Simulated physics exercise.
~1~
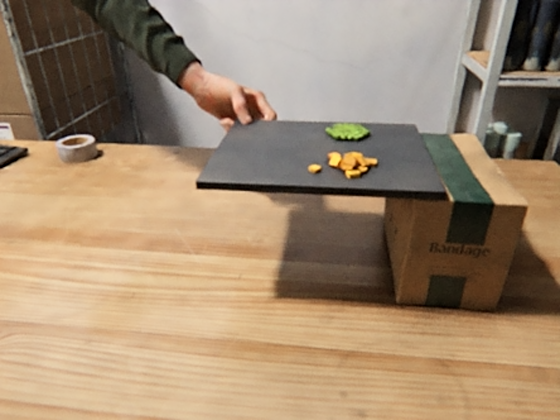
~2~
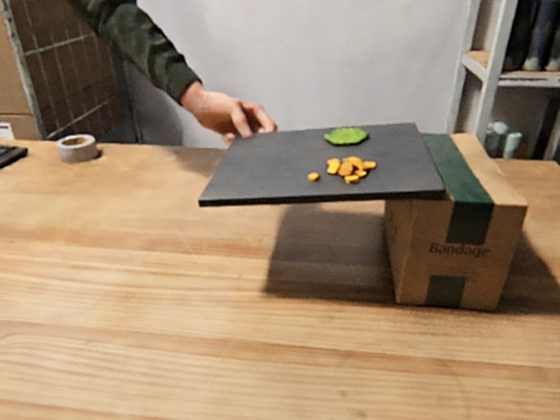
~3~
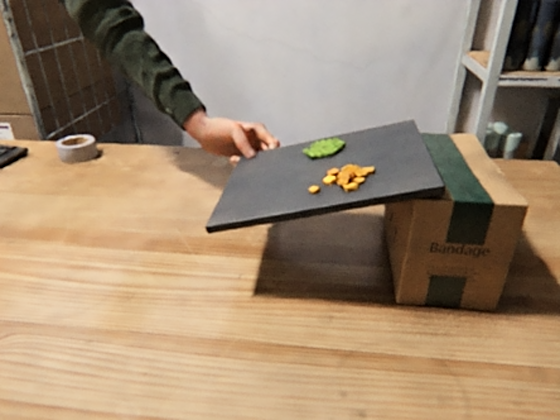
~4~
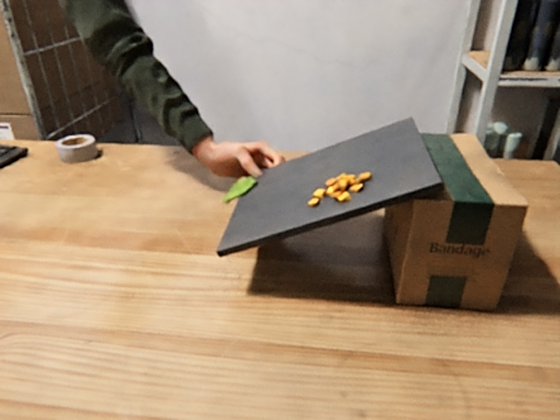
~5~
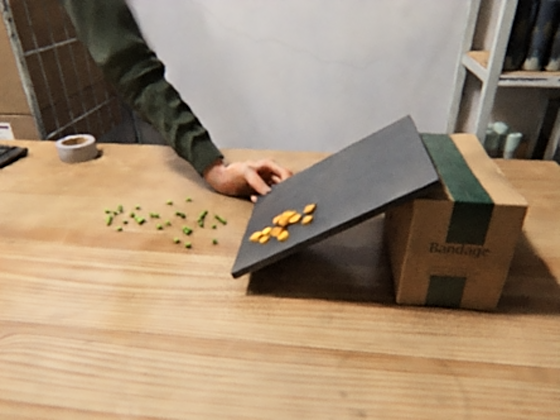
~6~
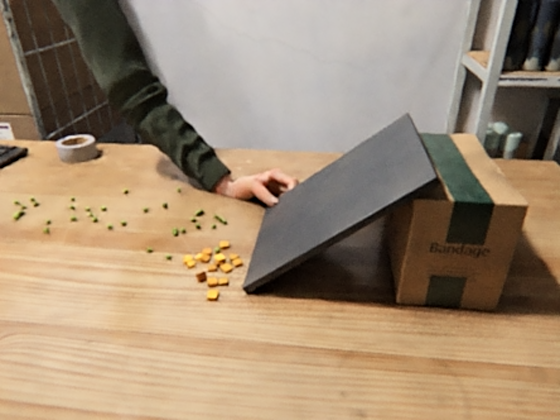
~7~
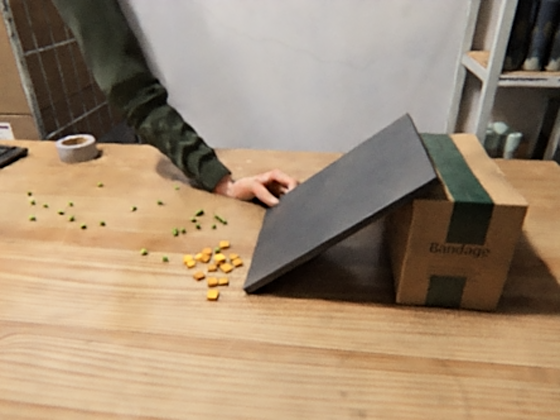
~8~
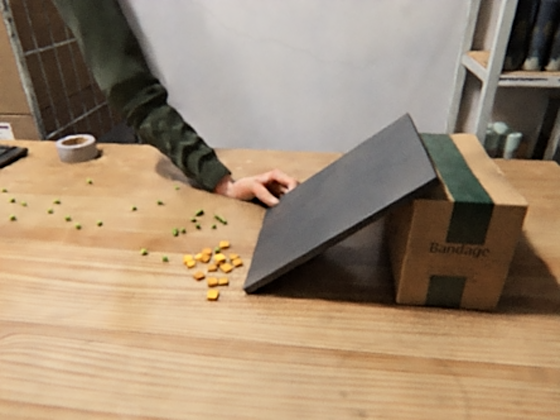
On a wooden table, a hand lowers a board, spilling green bits farther than orange pieces.
